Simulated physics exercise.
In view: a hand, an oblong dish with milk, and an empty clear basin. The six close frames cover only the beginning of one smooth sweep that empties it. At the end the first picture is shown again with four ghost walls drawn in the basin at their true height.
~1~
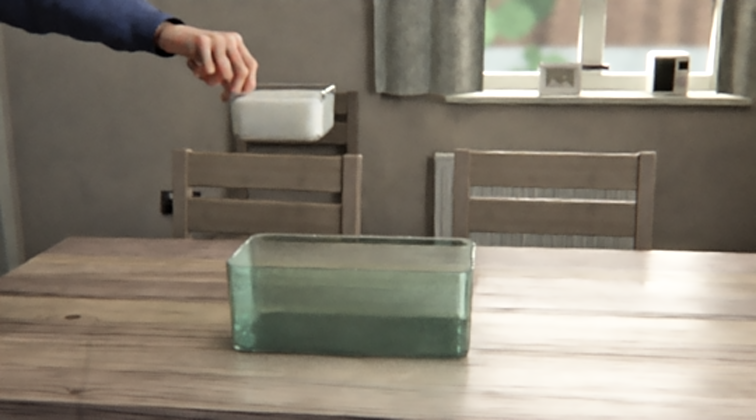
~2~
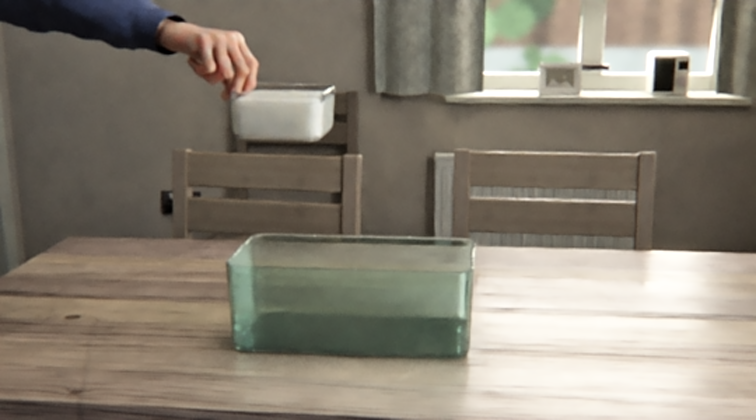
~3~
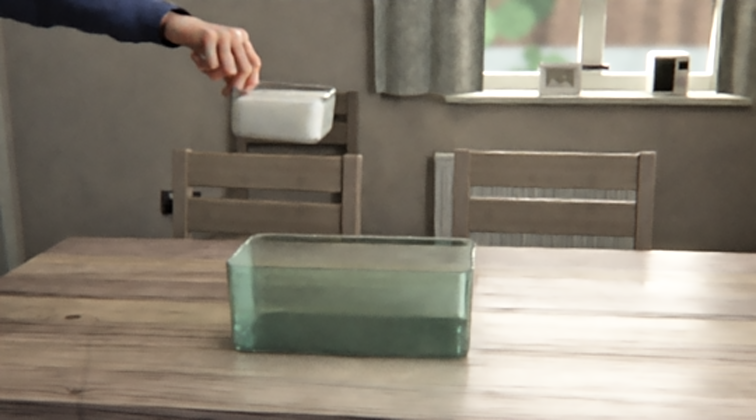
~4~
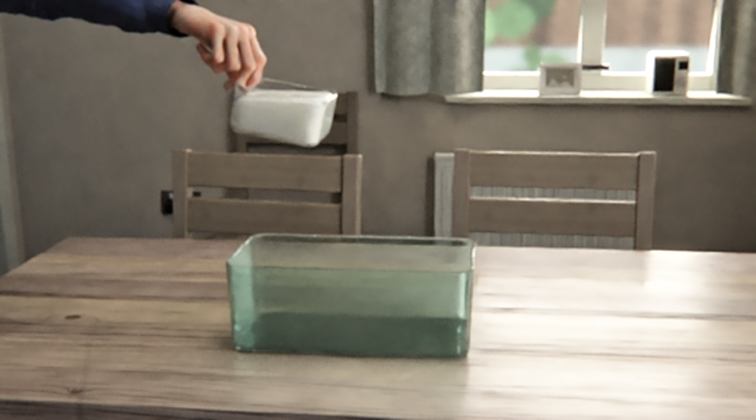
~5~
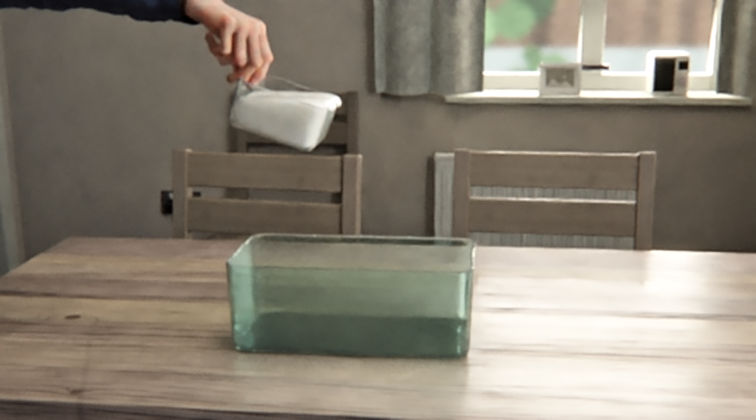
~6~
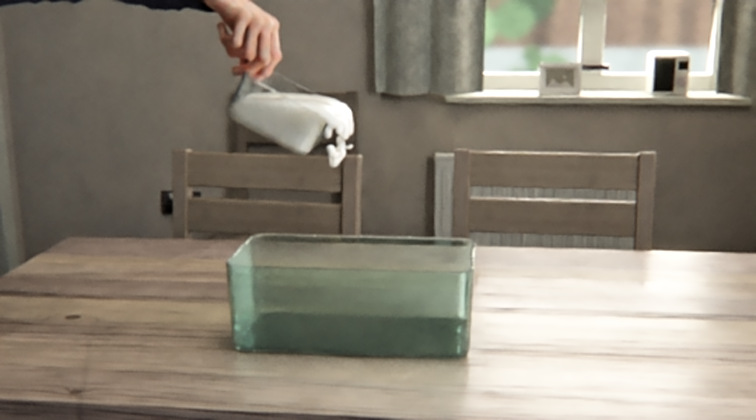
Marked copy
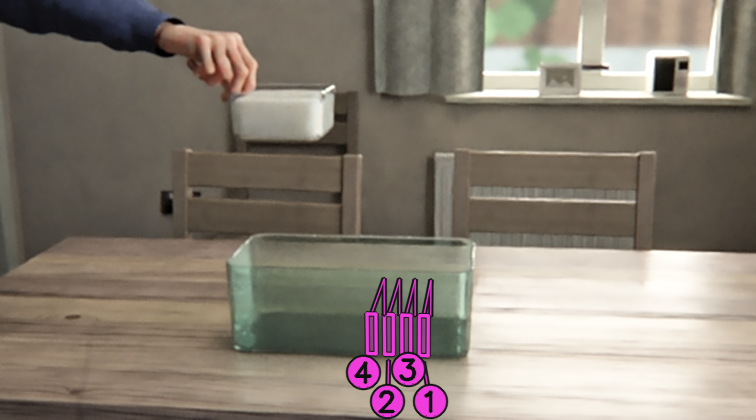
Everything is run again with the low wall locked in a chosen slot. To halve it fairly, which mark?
Place 2.
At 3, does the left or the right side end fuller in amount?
The left one.
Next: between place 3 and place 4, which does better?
Place 4.
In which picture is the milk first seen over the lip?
Picture 5.
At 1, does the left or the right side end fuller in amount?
The left side.
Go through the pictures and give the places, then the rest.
Upright, lip at (326, 88); basin from (234, 348) to (470, 357); nothing has left yet, in the first frame.
Upright, lip at (327, 89); nothing has left yet, in the second frame.
Tipped about 5°, lip at (328, 92); nothing has left yet, in the third frame.
Tipped about 11°, lip at (330, 97); nothing has left yet, in the fourth frame.
Tipped about 19°, lip at (331, 103); milk is over the lip, down to (335, 106), in the fifth frame.
Tipped about 28°, lip at (332, 111); milk is over the lip, down to (335, 163), in the sixth frame.
In magenta, 1 at (423, 362); 2 at (388, 360); 3 at (405, 361); 4 at (371, 360).
Choosing 1, about 96 % ends left of the wall and 3 % right of it.
Choosing 2, about 49 % ends left of the wall and 49 % right of it.
Choosing 3, about 90 % ends left of the wall and 8 % right of it.
Choosing 4, about 31 % ends left of the wall and 68 % right of it.
